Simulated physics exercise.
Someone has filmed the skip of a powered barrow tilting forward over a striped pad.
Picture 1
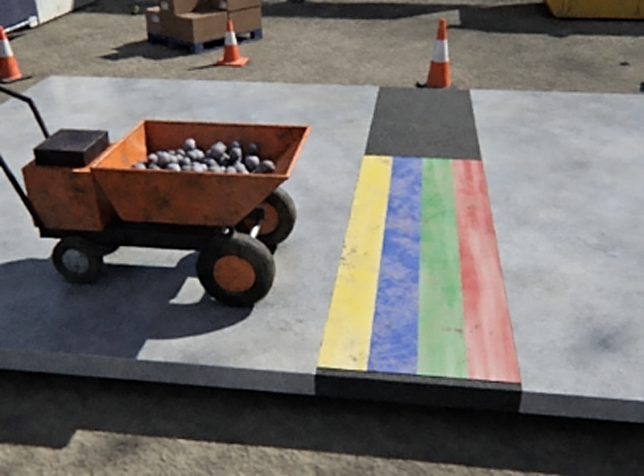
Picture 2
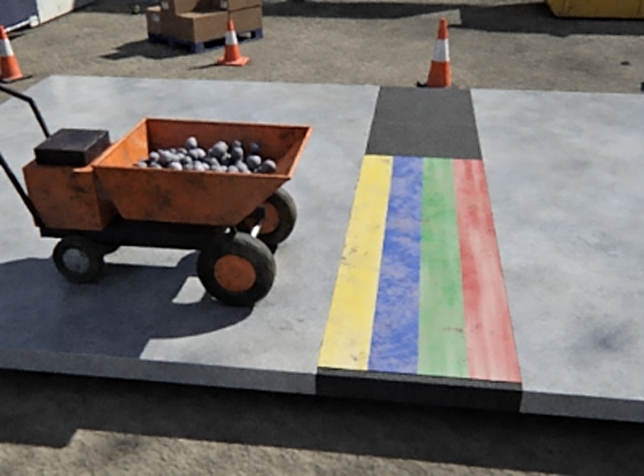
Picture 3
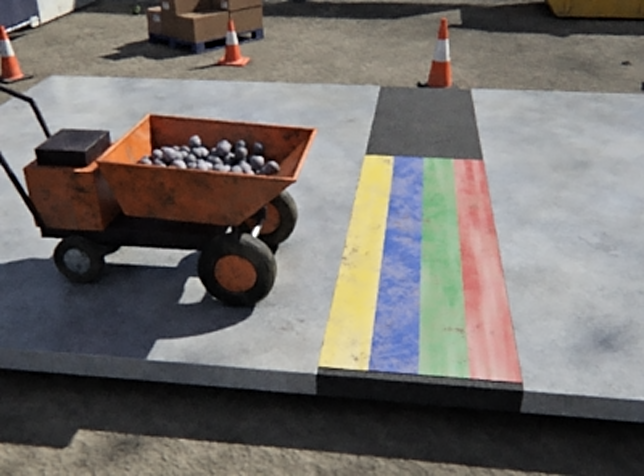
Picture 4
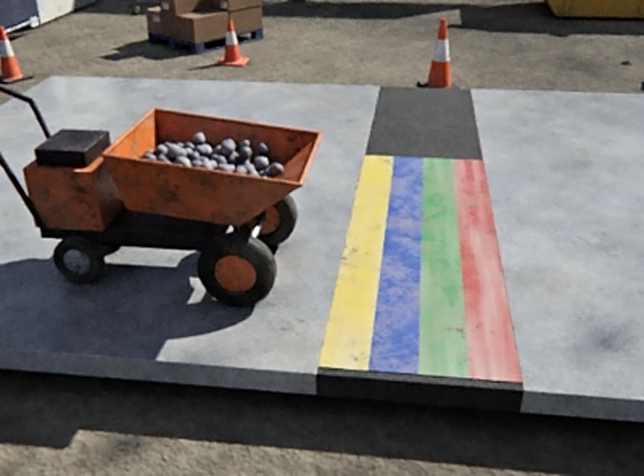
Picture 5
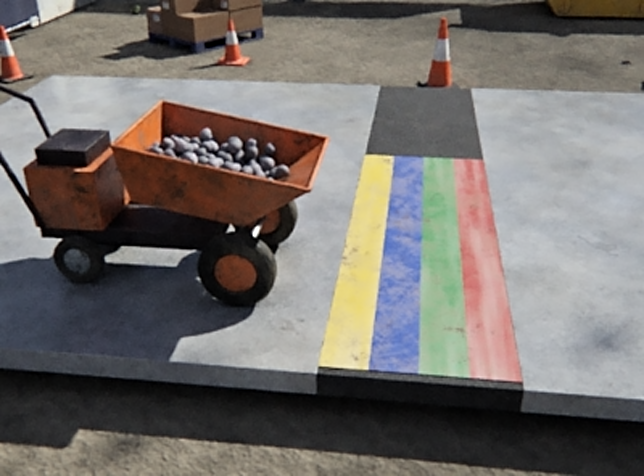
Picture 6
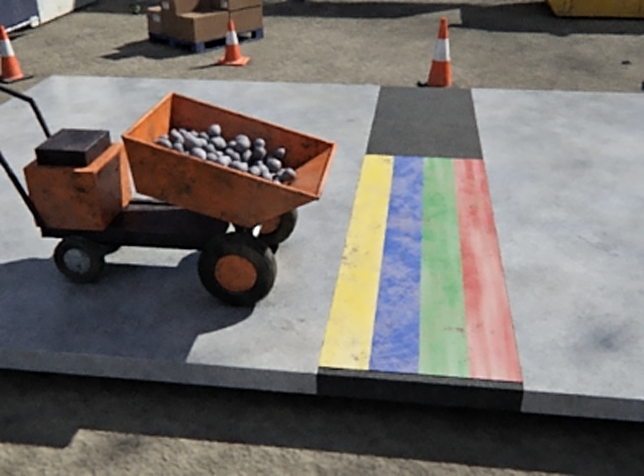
Orange skip of a powered barrow, loaded with round grey cobbles, slowly tilting forward to the right beside a colourful striped pad.
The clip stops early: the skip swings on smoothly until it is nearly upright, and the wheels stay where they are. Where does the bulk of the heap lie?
The heap favours the blue strip.
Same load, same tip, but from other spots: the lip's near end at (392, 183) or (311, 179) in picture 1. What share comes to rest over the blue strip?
First some 0, then 30 per cent.
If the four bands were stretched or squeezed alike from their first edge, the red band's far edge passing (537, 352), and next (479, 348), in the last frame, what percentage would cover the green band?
About 20 and 20 per cent.
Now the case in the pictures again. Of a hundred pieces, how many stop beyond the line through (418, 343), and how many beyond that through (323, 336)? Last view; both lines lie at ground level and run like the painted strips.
In turn 30 and 70 in a hundred.
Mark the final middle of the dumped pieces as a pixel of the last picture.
Close to (407, 276).
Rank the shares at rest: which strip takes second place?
Next in line is green.
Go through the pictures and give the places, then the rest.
Lip of the skip near (287, 178), level; top of the load near (201, 171), round cobbles; yellow strip near (347, 335); blue strip near (394, 339); green strip near (442, 342); red strip near (490, 346), in the first frame.
Lip of the skip near (289, 179), level; top of the load near (189, 171), in the second frame.
Lip of the skip near (294, 181), tipped barely; top of the load near (177, 167), in the third frame.
Lip of the skip near (300, 185), tipped a little; top of the load near (182, 164), in the fourth frame.
Lip of the skip near (308, 191), tipped a little; top of the load near (186, 149), in the fifth frame.
Lip of the skip near (317, 199), tipped clearly; top of the load near (180, 145); yellow strip near (349, 334); blue strip near (396, 338); green strip near (443, 341); red strip near (492, 345), in the sixth frame.
Shortly afterwards, skip tipped steeply; the whole lot in the skip.
Next, skip tipped steeply; the bulk in the skip; a little over the yellow strip; a little over the blue strip.
Some moments later, skip tipped right over; near a quarter in the skip; a little over the yellow strip; near a third over the blue strip; near a quarter over the green strip; a little over the red strip.
In the end, skip tipped right over; near a quarter in the skip; a little over the yellow strip; near a third over the blue strip; near a quarter over the green strip; a little over the red strip.
